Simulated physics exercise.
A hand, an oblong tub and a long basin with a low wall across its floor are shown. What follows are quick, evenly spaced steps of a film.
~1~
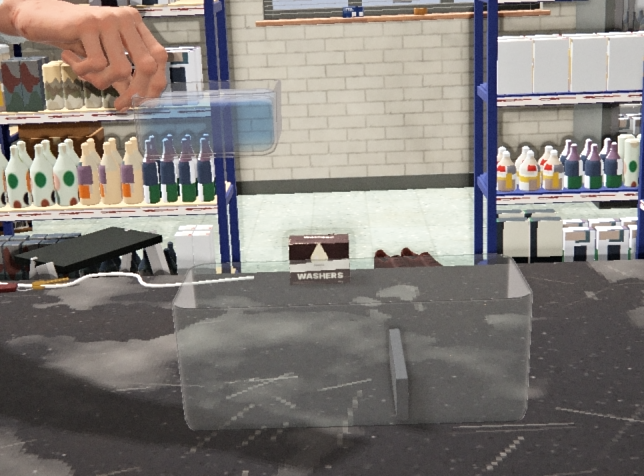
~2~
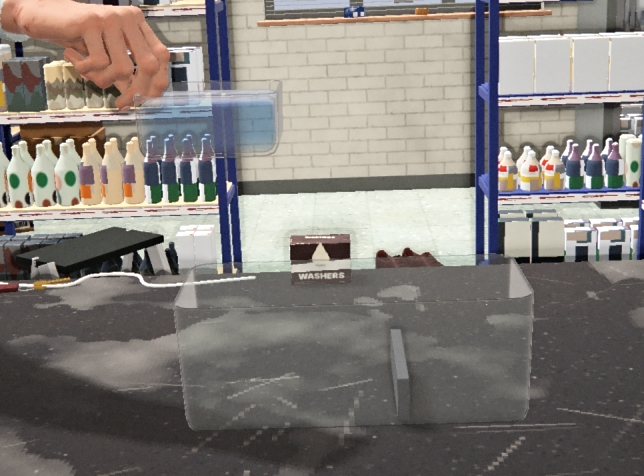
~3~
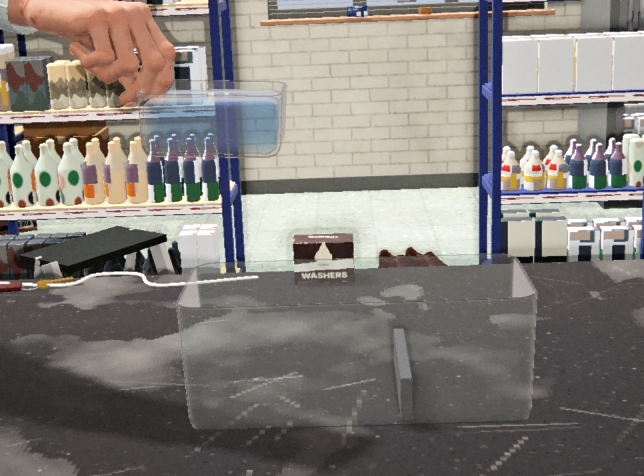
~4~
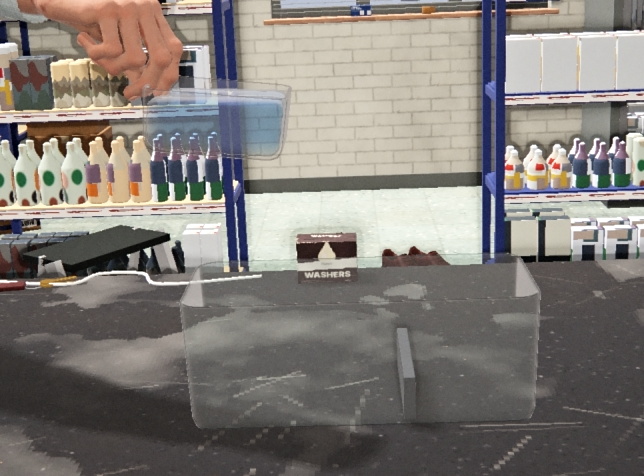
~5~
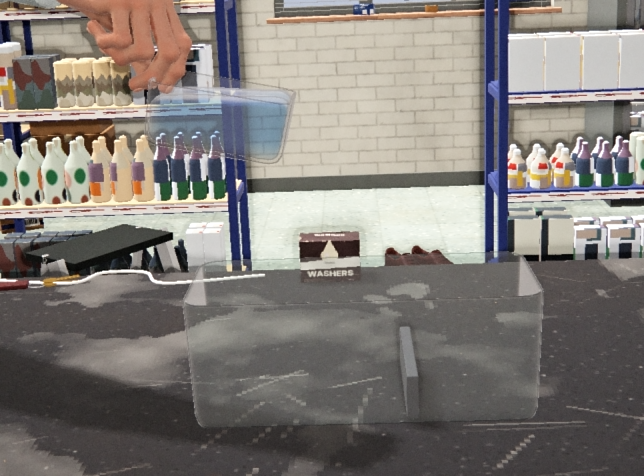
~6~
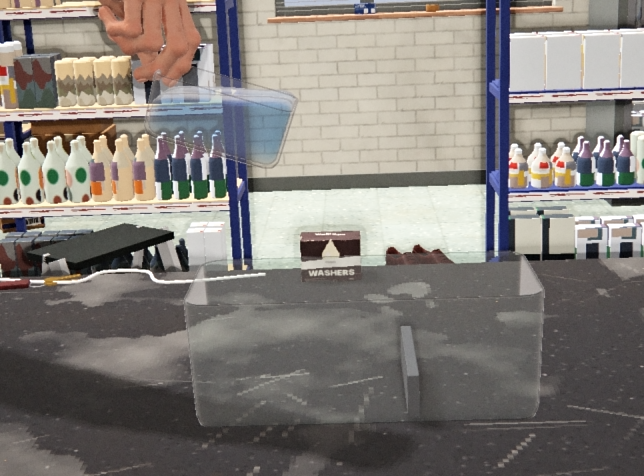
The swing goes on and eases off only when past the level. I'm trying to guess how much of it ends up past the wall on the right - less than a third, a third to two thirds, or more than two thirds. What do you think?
Falls short of a third.
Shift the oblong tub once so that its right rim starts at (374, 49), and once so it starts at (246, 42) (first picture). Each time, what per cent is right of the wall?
About 75 per cent, then about 5 per cent.
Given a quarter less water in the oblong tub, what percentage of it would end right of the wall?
I'd put it at some 5 %.
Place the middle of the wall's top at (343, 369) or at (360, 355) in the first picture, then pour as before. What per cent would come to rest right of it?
65 % then 60 %, approximately.
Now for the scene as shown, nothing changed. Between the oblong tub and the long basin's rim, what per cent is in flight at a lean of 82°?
Roughly 55 percent.
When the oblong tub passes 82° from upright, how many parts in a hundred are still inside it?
My estimate is close to 20 percent remaining.
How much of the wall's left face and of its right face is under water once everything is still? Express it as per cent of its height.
Once it settles, the left reaches around 40 and the right around 0.
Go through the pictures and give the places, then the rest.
It leans 0°; its right rim is at (277, 88); the water meets the walls at (145, 100) and (276, 95); the long basin's rim runs from (182, 287) to (521, 276); the wall's top is at (398, 354), in the first frame.
It leans 1°; its right rim is at (279, 89); the water meets the walls at (147, 99) and (278, 96), in the second frame.
It leans 3°; its right rim is at (283, 91); the water meets the walls at (151, 98) and (282, 96), in the third frame.
It leans 7°; its right rim is at (288, 95); the water meets the walls at (156, 97) and (286, 97), in the fourth frame.
It leans 12°; its right rim is at (292, 100); the water meets the walls at (159, 95) and (291, 97), in the fifth frame.
It leans 18°; its right rim is at (295, 107); the water meets the walls at (161, 94) and (295, 100); 2 per cent is over the edge, in the sixth frame.
A moment on, the oblong tub is tipped on its side and 22 per cent is still to pour, 23 is left of the wall and 0 right of it.
Next, the oblong tub is tipped right over and 3 per cent is still to pour, 84 is left of the wall and 3 right of it.
Then the oblong tub is tipped right over and 0 per cent is still to pour, 89 is left of the wall and 5 right of it.
Later the oblong tub is tipped right over and 0 per cent is still to pour, 89 is left of the wall and 6 right of it.
Finally, 89 per cent lies left of the wall, 6 right of it and 5 outside.
